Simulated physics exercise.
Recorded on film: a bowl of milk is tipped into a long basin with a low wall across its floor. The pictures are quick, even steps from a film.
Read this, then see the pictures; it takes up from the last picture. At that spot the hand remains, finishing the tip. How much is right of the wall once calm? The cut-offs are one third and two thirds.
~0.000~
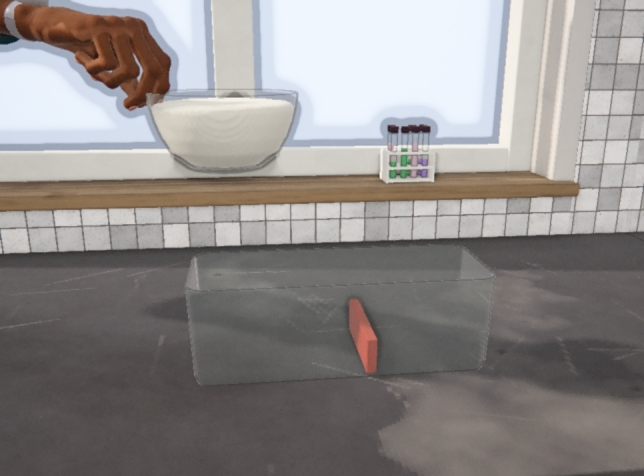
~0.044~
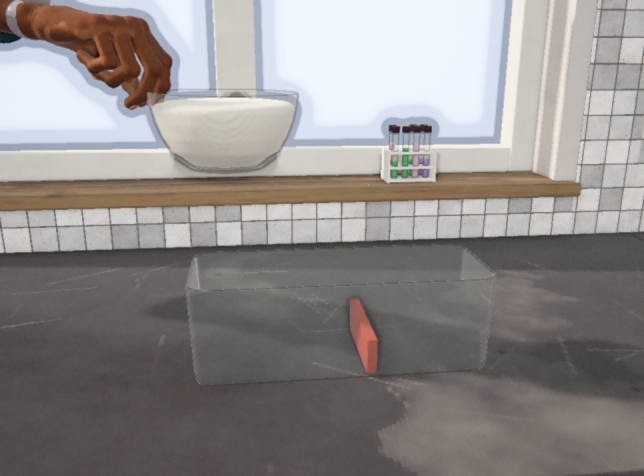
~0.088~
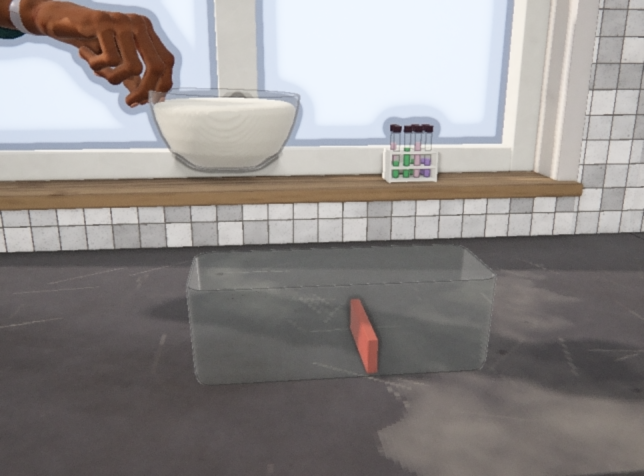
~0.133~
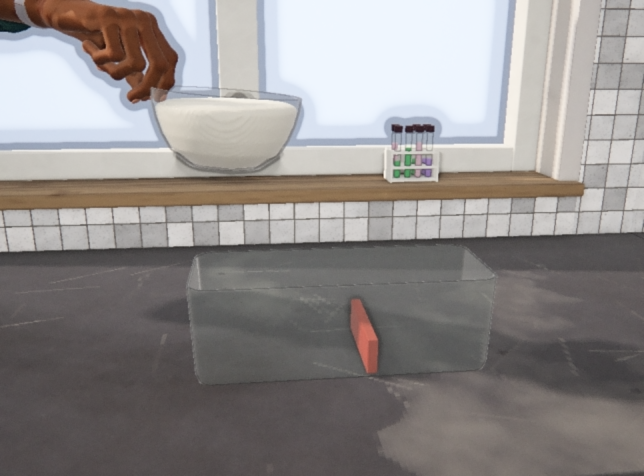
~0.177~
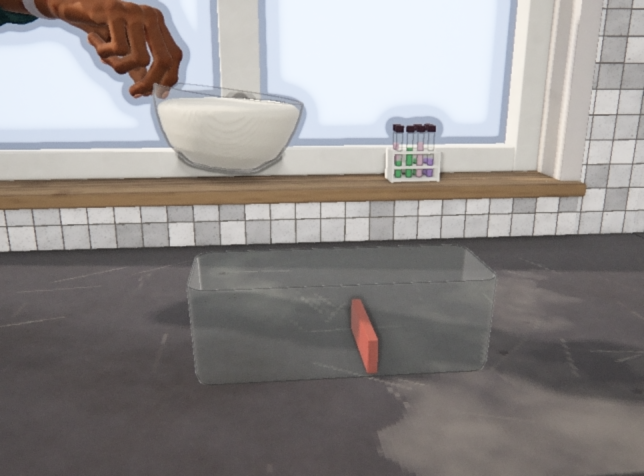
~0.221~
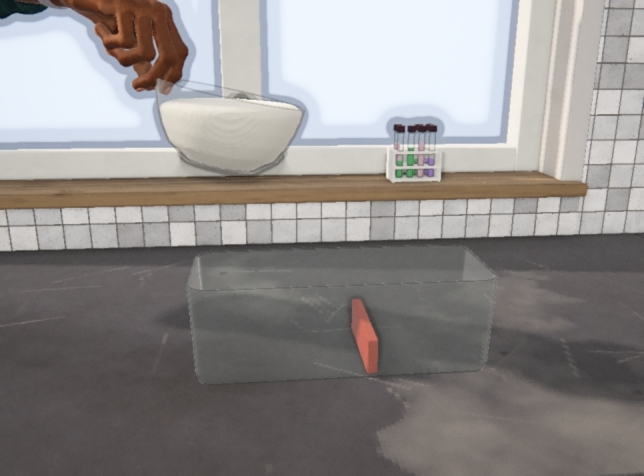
Midrange share.
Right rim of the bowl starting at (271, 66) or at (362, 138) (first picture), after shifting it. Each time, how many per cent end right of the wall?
25 %, 75 %.
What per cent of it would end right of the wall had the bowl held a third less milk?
I'd say roughly 20 percent.
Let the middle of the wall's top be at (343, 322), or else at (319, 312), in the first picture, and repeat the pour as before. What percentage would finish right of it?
About 65 per cent, then about 80 per cent.
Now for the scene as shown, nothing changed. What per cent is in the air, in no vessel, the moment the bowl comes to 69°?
40 in a hundred.
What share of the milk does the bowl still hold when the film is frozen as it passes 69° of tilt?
Around 45 percent remains.
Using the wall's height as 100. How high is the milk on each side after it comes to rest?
On the left it is 40 per cent, on the right 60.
A moment on, the bowl is tipped part way and 43 per cent is still to pour, 5 is left of the wall and 10 right of it.
Next, the bowl is tipped right over and 2 per cent is still to pour, 41 is left of the wall and 47 right of it.
Then the bowl is tipped right over and 0 per cent is still to pour, 50 is left of the wall and 47 right of it.
Later the bowl is tipped right over and 0 per cent is still to pour, 50 is left of the wall and 47 right of it.
At rest 50 per cent lies left of the wall, 47 right of it and 3 outside.
